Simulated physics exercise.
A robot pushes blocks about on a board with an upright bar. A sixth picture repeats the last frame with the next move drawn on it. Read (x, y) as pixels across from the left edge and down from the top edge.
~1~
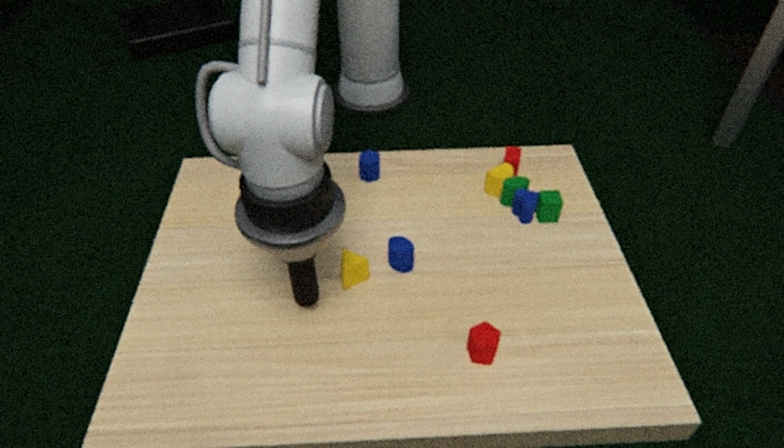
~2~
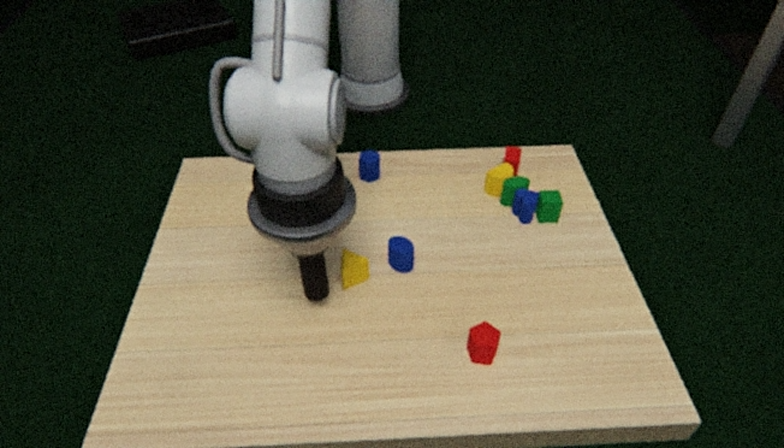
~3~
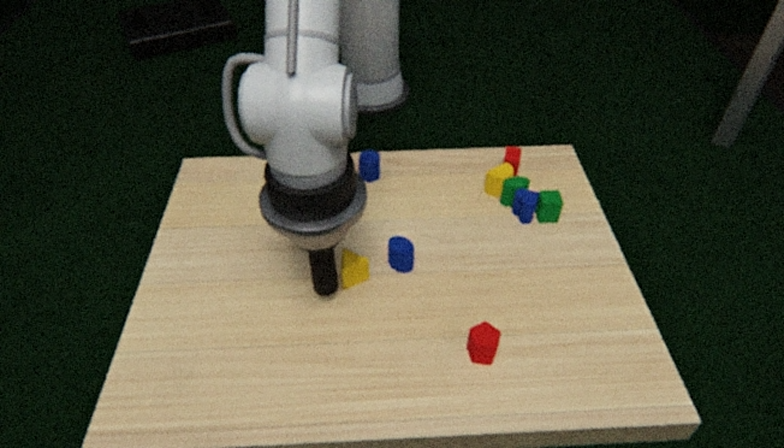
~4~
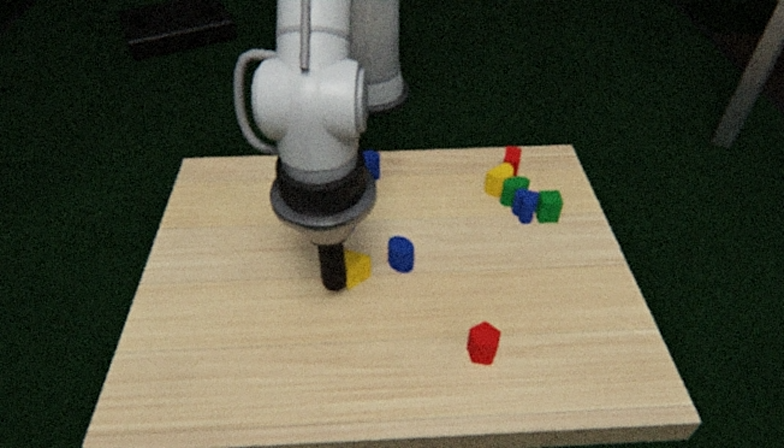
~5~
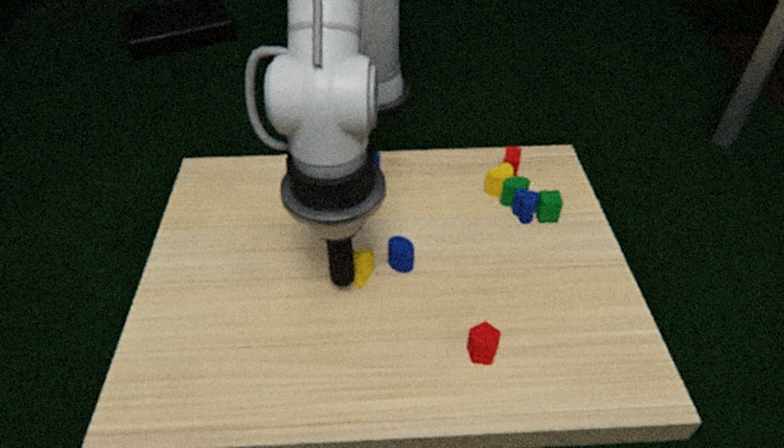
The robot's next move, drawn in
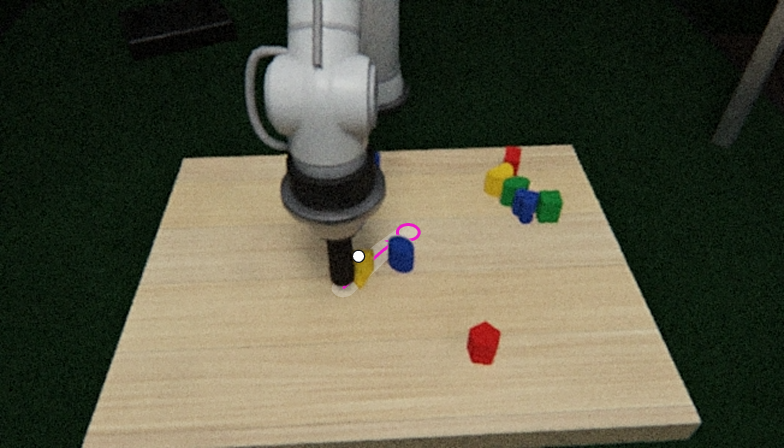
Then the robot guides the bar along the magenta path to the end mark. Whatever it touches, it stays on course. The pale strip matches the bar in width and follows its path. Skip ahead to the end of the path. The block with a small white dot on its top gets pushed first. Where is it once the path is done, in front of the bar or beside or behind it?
The block with a small white dot on its top stays in front.
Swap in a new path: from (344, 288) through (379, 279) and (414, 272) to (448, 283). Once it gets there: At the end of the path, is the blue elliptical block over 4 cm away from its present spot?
No.
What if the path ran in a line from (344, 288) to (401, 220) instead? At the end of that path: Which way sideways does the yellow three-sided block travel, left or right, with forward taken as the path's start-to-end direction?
Shifts right.
Path on the board, from (344, 288) by way of (375, 257) to (408, 232); the dot is on the yellow three-sided block.
The first path, step by step. One third of the way, bar (365, 257); yellow three-sided block (380, 237).
Two thirds of the way, bar (386, 238); yellow three-sided block (403, 220); blue elliptical block (405, 243), turned 25° clockwise.
At the end, bar (408, 223); yellow three-sided block (426, 206), turned 15° clockwise; blue elliptical block (405, 243), turned 25° clockwise.
